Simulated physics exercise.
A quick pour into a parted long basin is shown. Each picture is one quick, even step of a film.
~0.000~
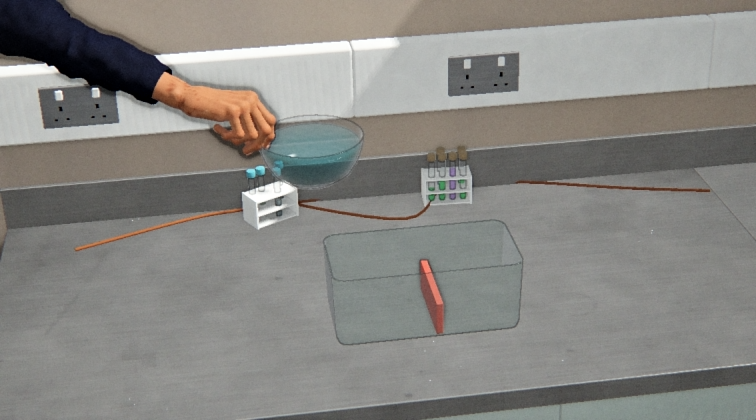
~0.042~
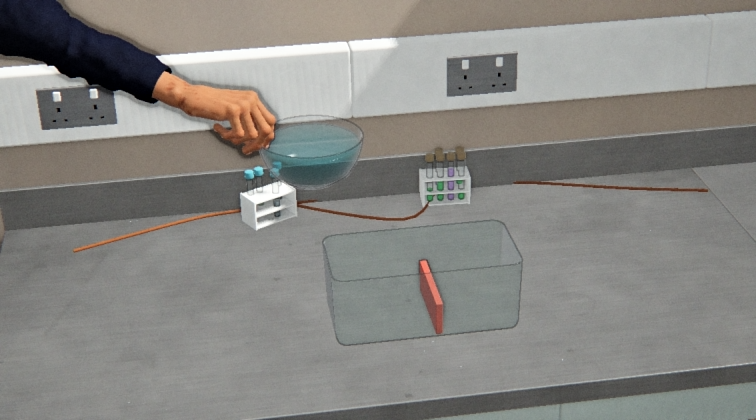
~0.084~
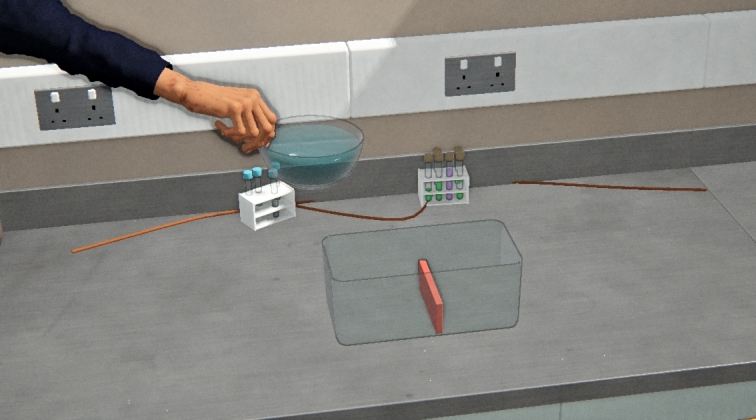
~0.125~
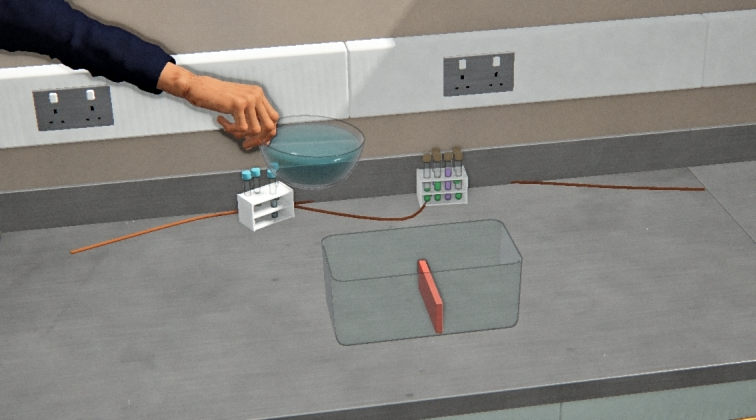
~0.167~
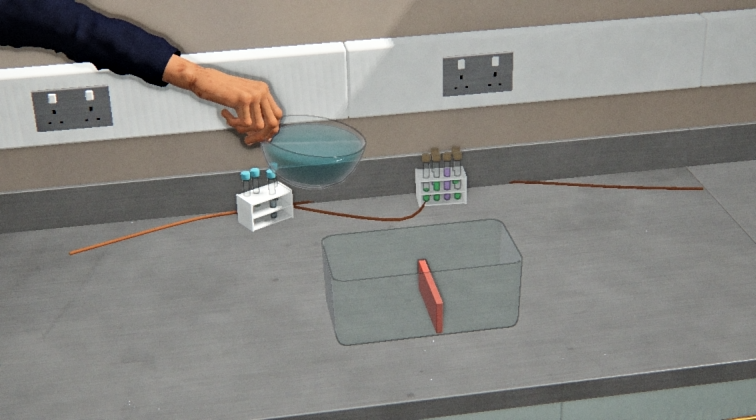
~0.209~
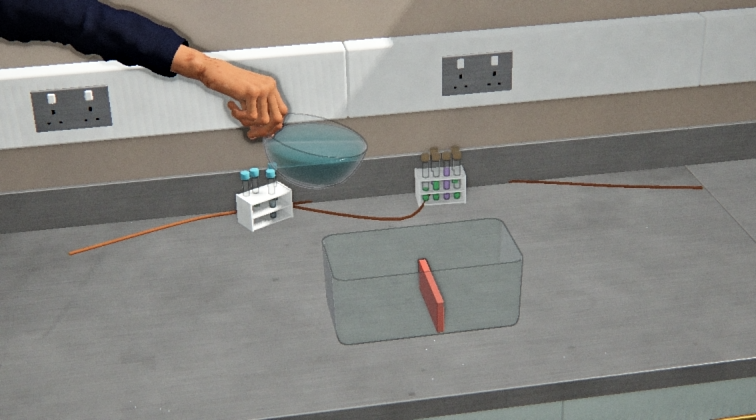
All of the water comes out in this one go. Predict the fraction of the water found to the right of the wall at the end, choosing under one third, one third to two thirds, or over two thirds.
Prediction: Under one third.
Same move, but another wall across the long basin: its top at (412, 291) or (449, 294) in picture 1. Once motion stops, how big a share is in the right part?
It would come to roughly 50 per cent the first time and roughly 20 per cent the second.
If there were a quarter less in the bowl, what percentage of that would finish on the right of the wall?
Close to 5 per cent.
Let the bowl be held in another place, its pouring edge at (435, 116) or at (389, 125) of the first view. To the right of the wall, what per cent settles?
In order, some 80 and 50 percent.
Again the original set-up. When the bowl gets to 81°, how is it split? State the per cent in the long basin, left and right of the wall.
Left part 20 %; right part 0 %.
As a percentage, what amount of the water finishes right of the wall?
Near 10 in a hundred.
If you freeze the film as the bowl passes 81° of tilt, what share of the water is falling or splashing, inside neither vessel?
Estimated at 55 per cent or so.
A moment on, the bowl is tipped on its side and 26 per cent is still to pour, 19 is left of the wall and 1 right of it.
Next, the bowl is tipped right over and 0 per cent is still to pour, 86 is left of the wall and 7 right of it.
Then the bowl is tipped right over and 0 per cent is still to pour, 86 is left of the wall and 10 right of it.
Later the bowl is tipped right over and 0 per cent is still to pour, 86 is left of the wall and 10 right of it.
In the end 86 per cent lies left of the wall, 10 right of it and 4 outside.
